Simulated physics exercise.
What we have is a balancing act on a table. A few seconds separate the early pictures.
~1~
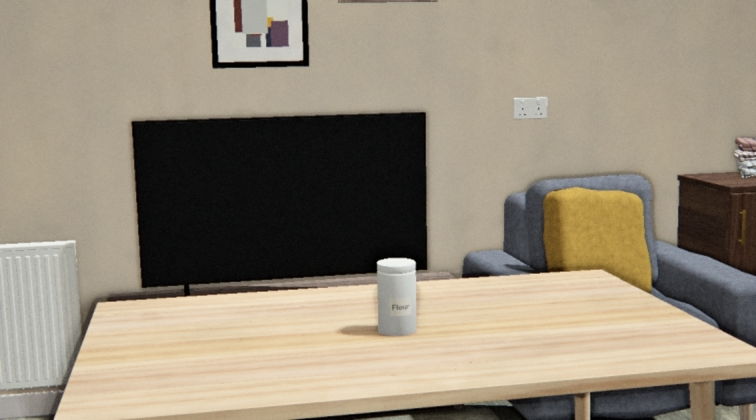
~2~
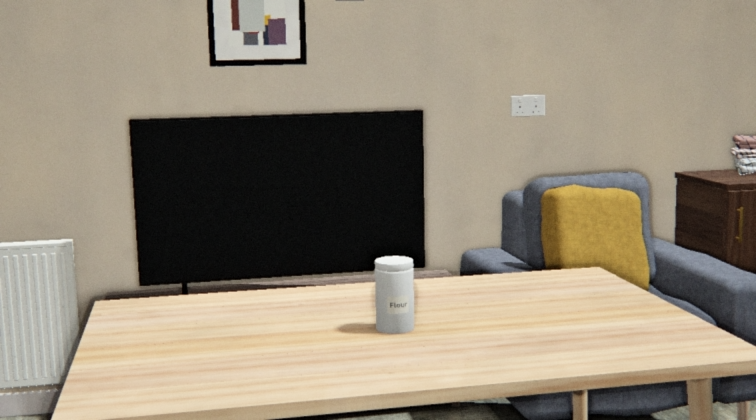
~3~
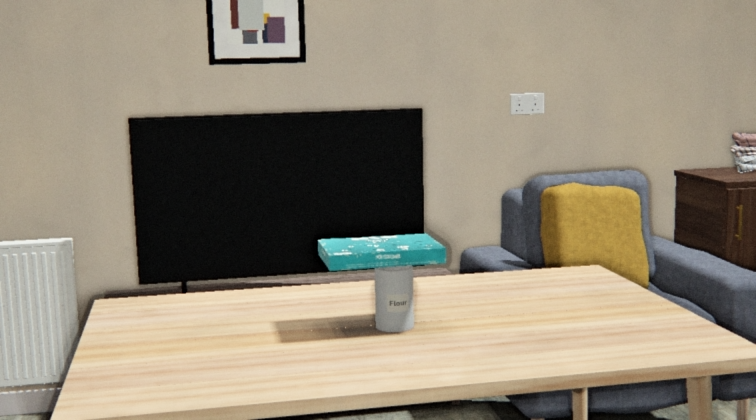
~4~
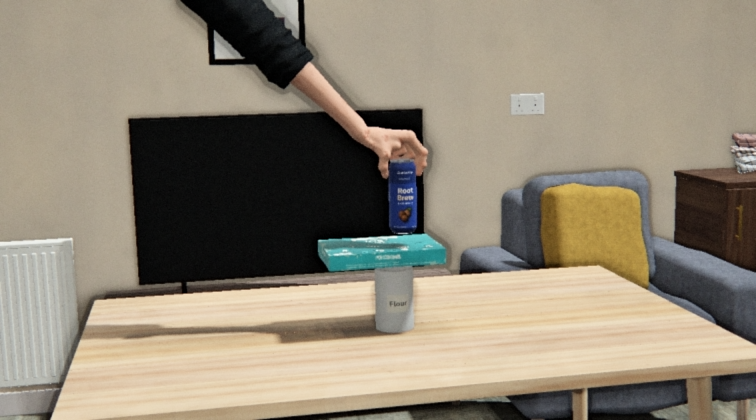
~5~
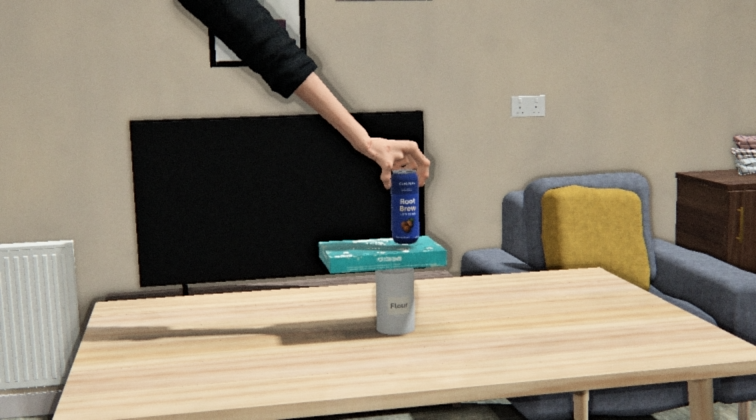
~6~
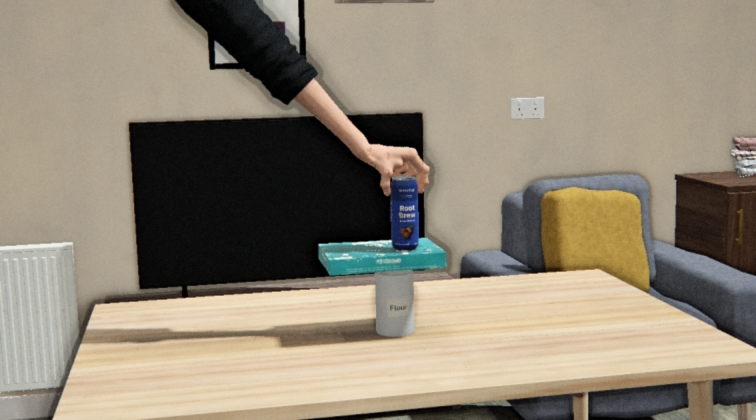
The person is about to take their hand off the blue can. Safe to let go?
The stack survives.
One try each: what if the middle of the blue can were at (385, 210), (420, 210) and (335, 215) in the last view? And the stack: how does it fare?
Stands firm, stands firm, topples.
Then, 0.50 s on from there, no change.
Then, 1.10 s on from there, blue can resting near (405, 214).
In the end, all 3 unmoved. At the end, from the last picture's camera, blue can near (406, 214). The stack keeps its balance.
